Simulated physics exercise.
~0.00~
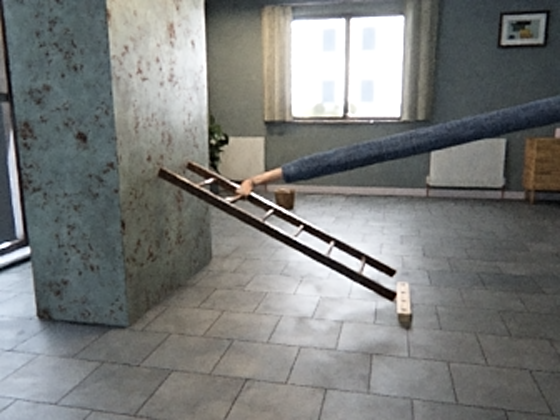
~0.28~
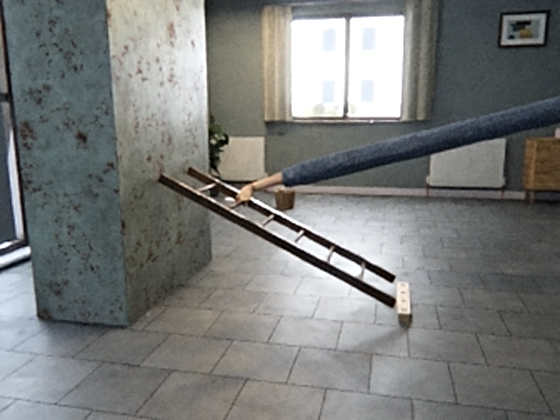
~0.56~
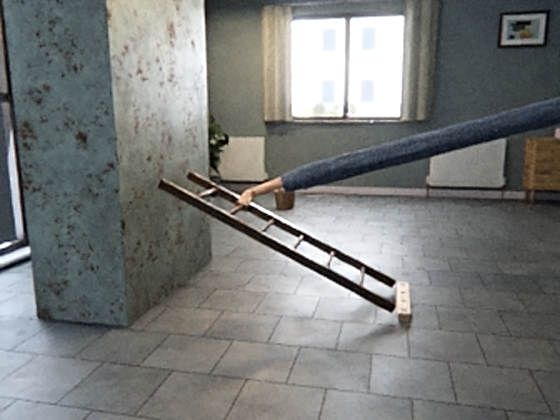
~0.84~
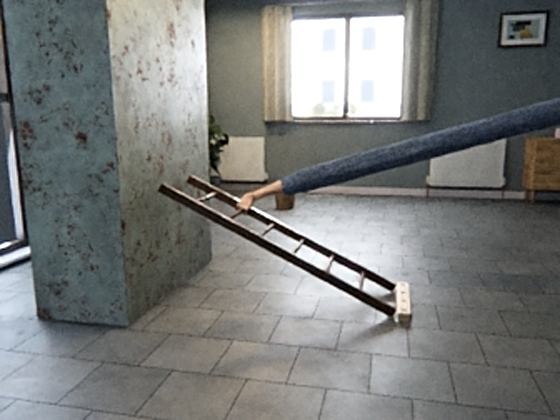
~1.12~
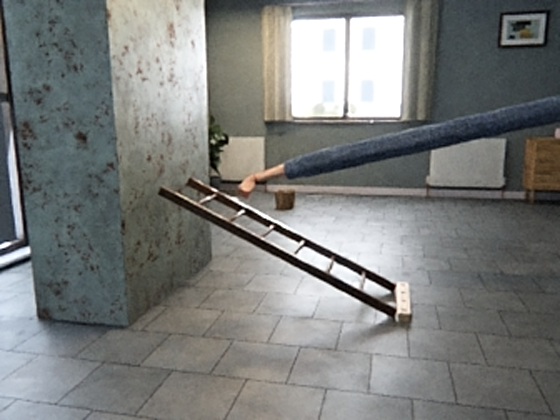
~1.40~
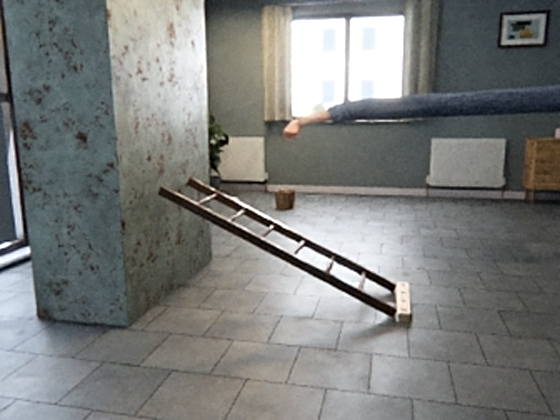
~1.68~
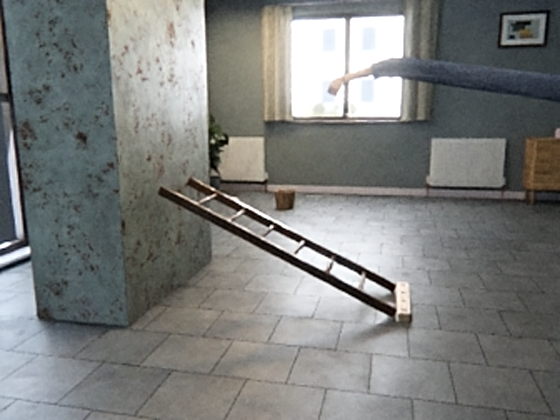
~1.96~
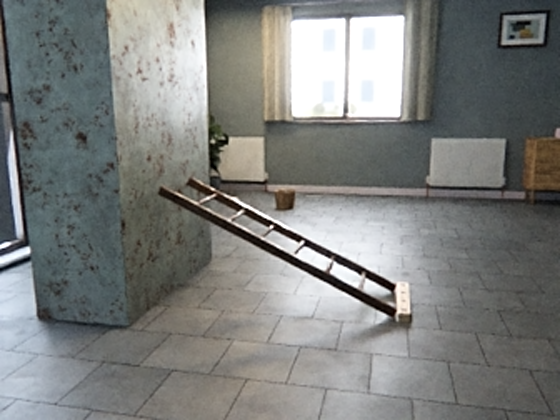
A brown ladder was lowered a little by a hand until it leaned at a slant against a mottled pillar, its foot at a wooden strip on the tiled floor. The hand let go and drew back out of sight to the right, and the ladder stayed up.
